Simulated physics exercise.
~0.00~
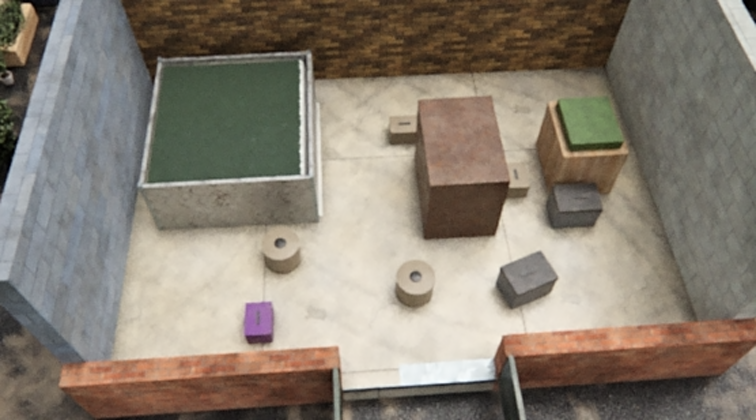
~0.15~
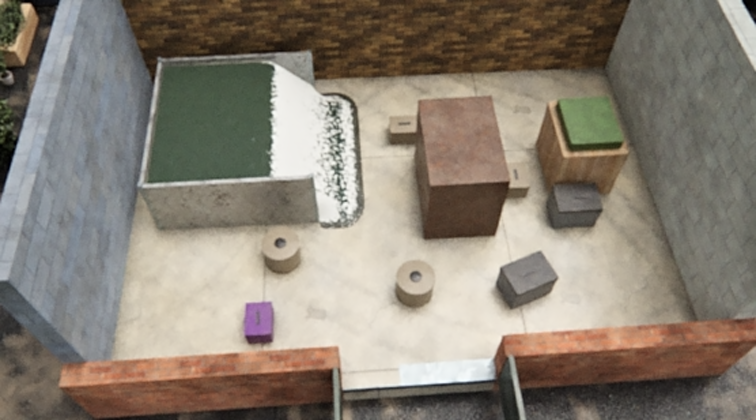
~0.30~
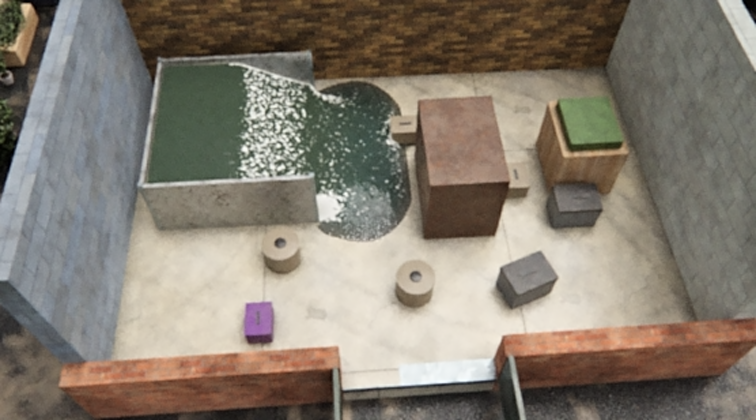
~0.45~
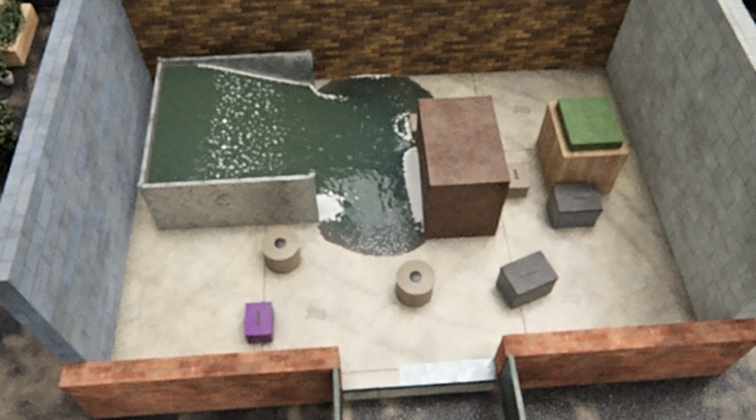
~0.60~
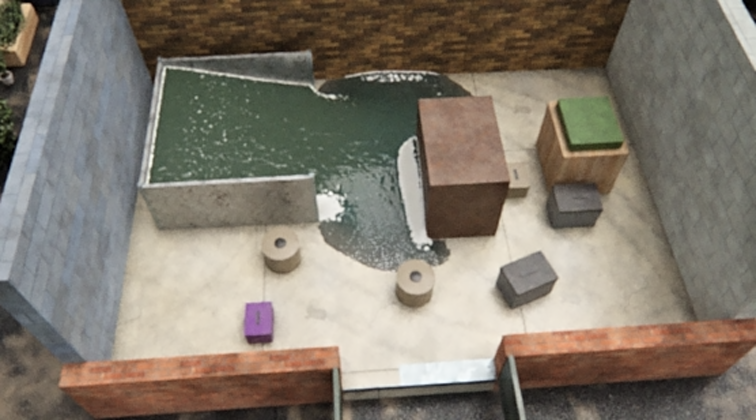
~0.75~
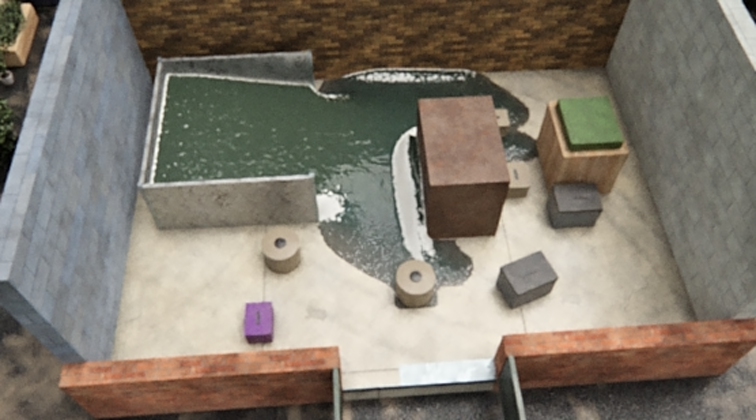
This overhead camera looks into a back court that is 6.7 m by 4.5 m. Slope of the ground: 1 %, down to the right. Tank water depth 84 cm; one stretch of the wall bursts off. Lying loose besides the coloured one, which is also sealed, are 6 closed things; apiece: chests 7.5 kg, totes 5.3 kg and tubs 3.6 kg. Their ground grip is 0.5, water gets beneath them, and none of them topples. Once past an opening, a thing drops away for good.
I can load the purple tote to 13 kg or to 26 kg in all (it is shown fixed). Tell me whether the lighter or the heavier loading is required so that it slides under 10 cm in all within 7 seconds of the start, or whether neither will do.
The answer: The heavier loading.
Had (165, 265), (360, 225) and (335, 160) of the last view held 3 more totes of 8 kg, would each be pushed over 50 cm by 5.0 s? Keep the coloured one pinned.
Taking them one by one: Below the mark; above the mark; above the mark.
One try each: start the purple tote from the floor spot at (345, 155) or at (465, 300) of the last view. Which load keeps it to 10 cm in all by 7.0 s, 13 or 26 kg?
In that order: Both fail; both fail.
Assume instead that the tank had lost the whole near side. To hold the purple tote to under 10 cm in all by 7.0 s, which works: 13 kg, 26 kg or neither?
Neither one.
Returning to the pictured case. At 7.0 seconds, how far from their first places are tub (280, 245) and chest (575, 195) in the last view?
The first has moved 150 cm and the second 350 cm from the start.
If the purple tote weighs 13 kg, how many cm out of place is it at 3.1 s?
0 cm.
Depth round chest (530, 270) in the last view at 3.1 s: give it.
I'd say some 7 cm.
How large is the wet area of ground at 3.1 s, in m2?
Close to 24 m2, I'd say.
After 1.4 s the purple tote would be 0 cm from its start with 13 kg and 0 cm from its start with 26 kg; 0 cm of water round it then.
After 3.1 s the purple tote would be 0 cm from its start with 13 kg and 0 cm from its start with 26 kg; 6 cm of water round it then.
After 4.9 s the purple tote would be 0 cm from its start with 13 kg and 0 cm from its start with 26 kg; 3 cm of water round it then.
After 7.0 s the purple tote would be 81 cm from its start with 13 kg and 2 cm from its start with 26 kg; 6 cm of water round it then.
